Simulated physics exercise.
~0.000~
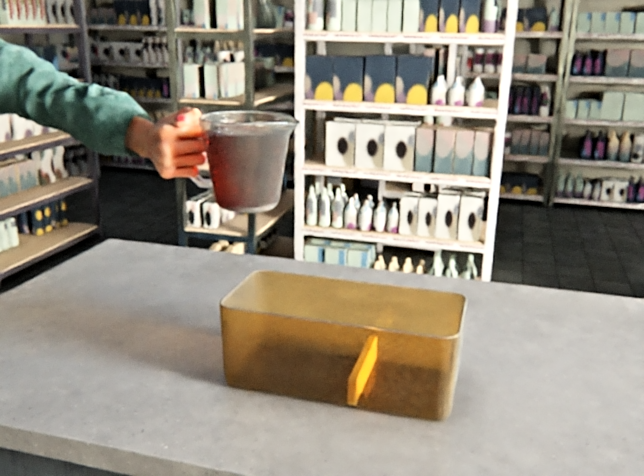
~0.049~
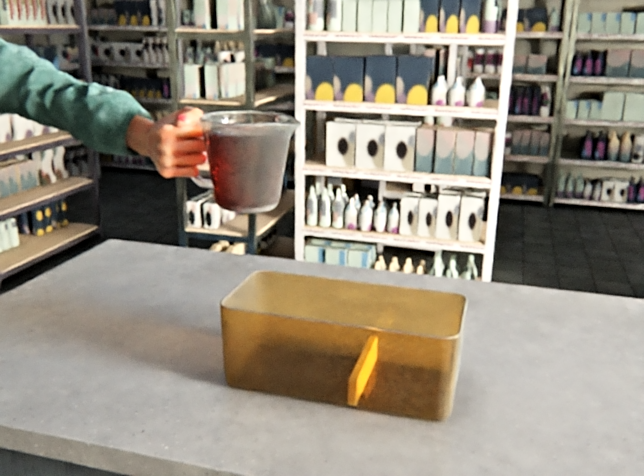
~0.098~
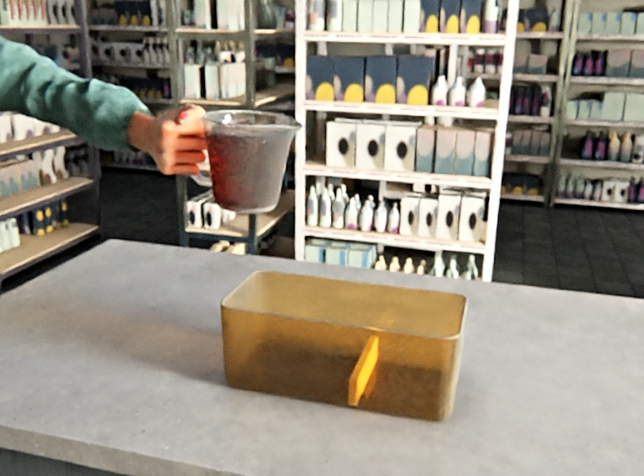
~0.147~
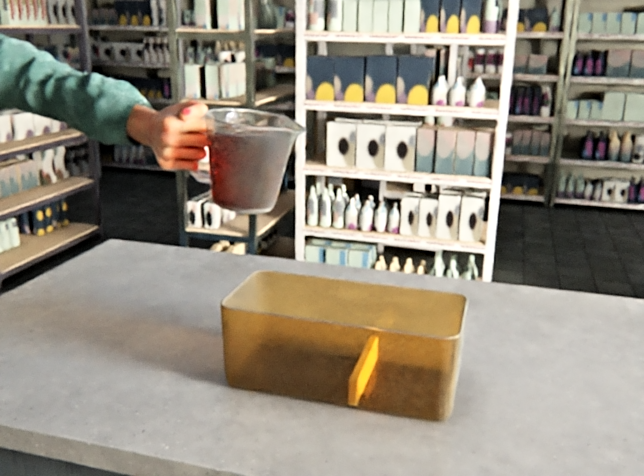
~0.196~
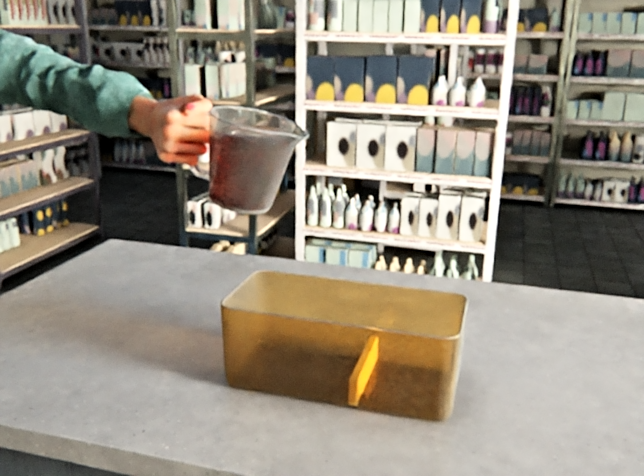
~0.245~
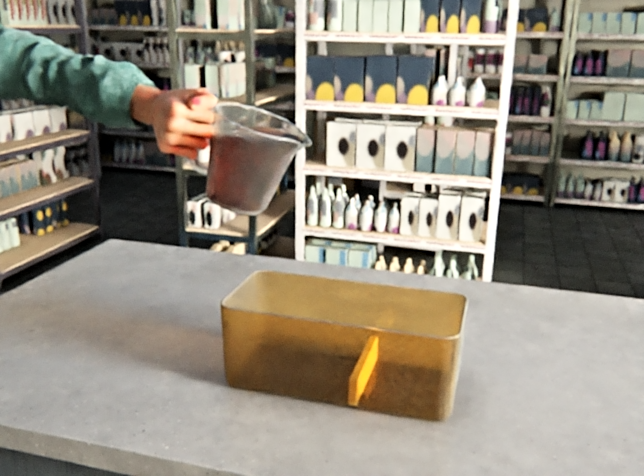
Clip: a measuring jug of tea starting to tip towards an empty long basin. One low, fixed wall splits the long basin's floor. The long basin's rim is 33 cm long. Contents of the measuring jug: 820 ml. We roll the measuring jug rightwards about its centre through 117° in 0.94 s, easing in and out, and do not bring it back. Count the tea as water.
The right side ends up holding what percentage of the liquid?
About 22 in every hundred parts.
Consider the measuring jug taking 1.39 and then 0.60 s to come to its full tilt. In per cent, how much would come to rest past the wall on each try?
I'd say 30 percent on the first go, 15 percent on the next.
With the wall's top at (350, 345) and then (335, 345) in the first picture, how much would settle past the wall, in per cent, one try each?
40 per cent first, 65 per cent second.
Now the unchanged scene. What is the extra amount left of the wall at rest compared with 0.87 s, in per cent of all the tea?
Difference: Approx. 14 %.
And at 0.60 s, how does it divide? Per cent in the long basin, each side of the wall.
Left roughly 5 per cent, right roughly 6.
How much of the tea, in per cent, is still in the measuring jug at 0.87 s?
6 in a hundred, give or take.
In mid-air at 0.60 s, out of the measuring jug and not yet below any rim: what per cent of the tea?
Estimate: Some 30 % of the total.
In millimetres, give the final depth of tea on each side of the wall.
Once settled, the left stands around 22 mm and the right around 10 mm.
By 0.60 s the tilt is 84° and 58 per cent is still to pour, 5 is left of the wall and 6 right of it.
By 0.87 s the tilt is 115° and 6 per cent is still to pour, 60 is left of the wall and 18 right of it.
By 1.14 s the tilt is 117° and 0 per cent is still to pour, 74 is left of the wall and 21 right of it.
By 1.44 s the tilt is 117° and 0 per cent is still to pour, 74 is left of the wall and 22 right of it.
At rest 74 per cent lies left of the wall, 22 right of it and 4 outside.
